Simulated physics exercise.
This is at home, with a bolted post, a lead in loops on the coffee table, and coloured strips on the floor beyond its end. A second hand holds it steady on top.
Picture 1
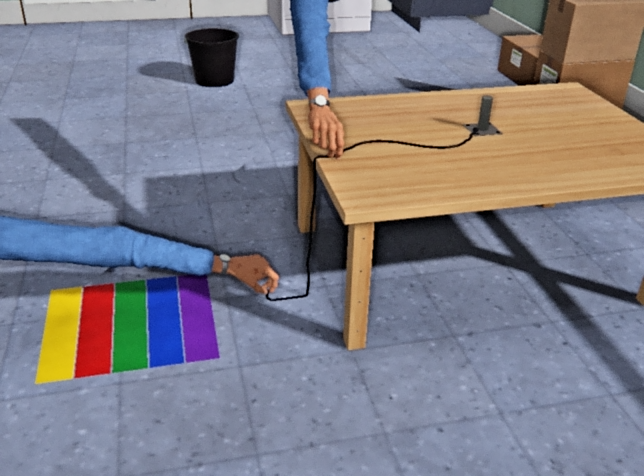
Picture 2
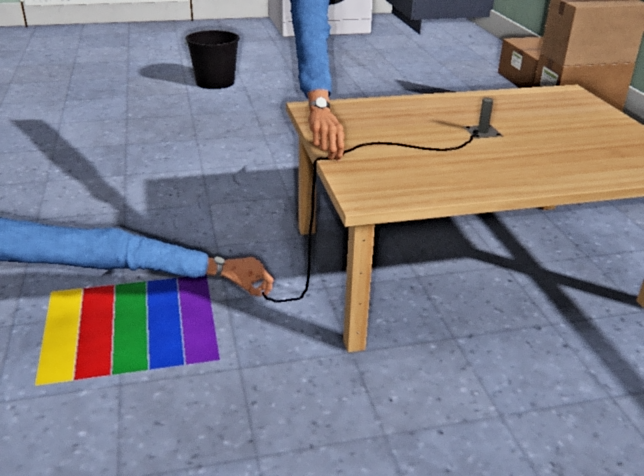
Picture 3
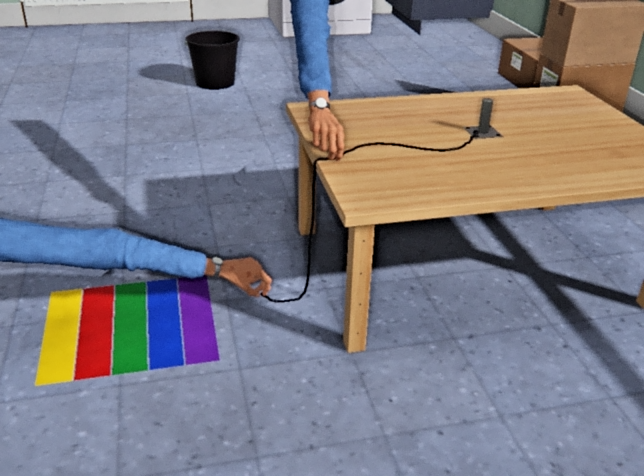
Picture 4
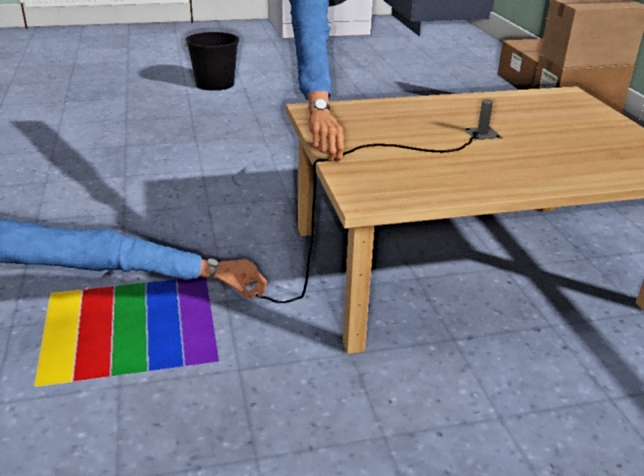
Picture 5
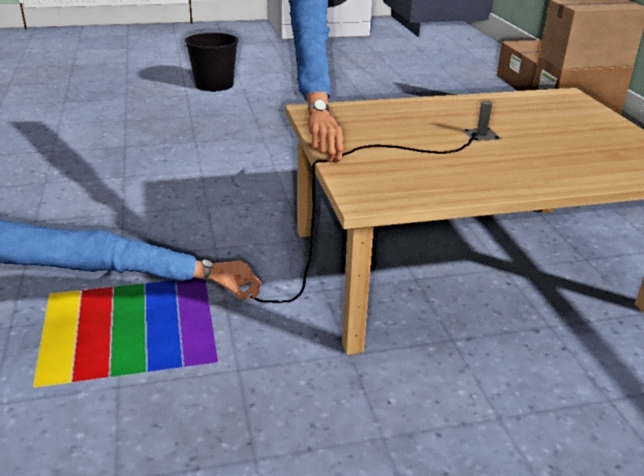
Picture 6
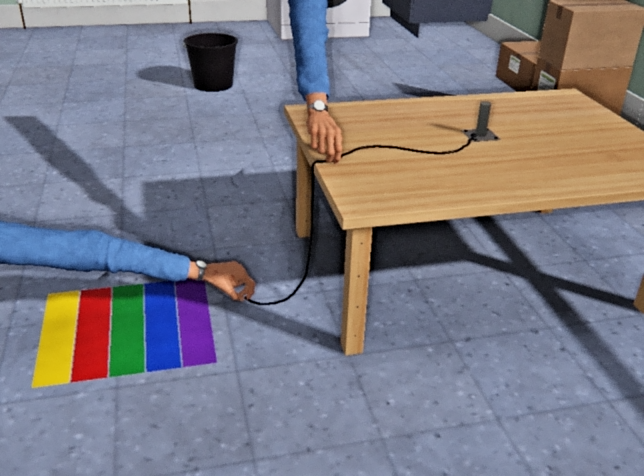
A hand low beside a wooden table draws a black cord's end slightly left near coloured strips.
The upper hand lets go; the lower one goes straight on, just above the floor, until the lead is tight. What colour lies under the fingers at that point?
Green.
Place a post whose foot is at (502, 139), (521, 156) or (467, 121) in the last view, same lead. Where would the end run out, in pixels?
About (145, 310), (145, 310) and (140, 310).
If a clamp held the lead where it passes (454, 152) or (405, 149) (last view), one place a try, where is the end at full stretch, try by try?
In order of the tries, it's near (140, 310) and near (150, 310).
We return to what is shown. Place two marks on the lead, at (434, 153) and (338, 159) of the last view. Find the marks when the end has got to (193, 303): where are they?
They sit at (409, 143) and (312, 166), in that order.
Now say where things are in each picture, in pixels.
In the first frame, end (268, 290); purple (201, 343); blue (166, 347); green (130, 352); red (94, 357); yellow (57, 362).
In the second frame, end (263, 293); lead through (469, 142) (414, 147) (353, 149) (314, 180) (310, 235) (306, 288).
In the third frame, end (261, 293).
In the fourth frame, end (256, 295); lead through (469, 144) (413, 149) (353, 151) (315, 182) (312, 237) (305, 290).
In the fifth frame, end (251, 296).
In the sixth frame, end (245, 297); lead through (467, 145) (412, 150) (351, 152) (313, 183) (311, 238) (295, 291).
Soon after, end near (193, 303); over purple.
Then, end near (150, 308); over blue.
At full stretch, end near (124, 311); over green. Over green.
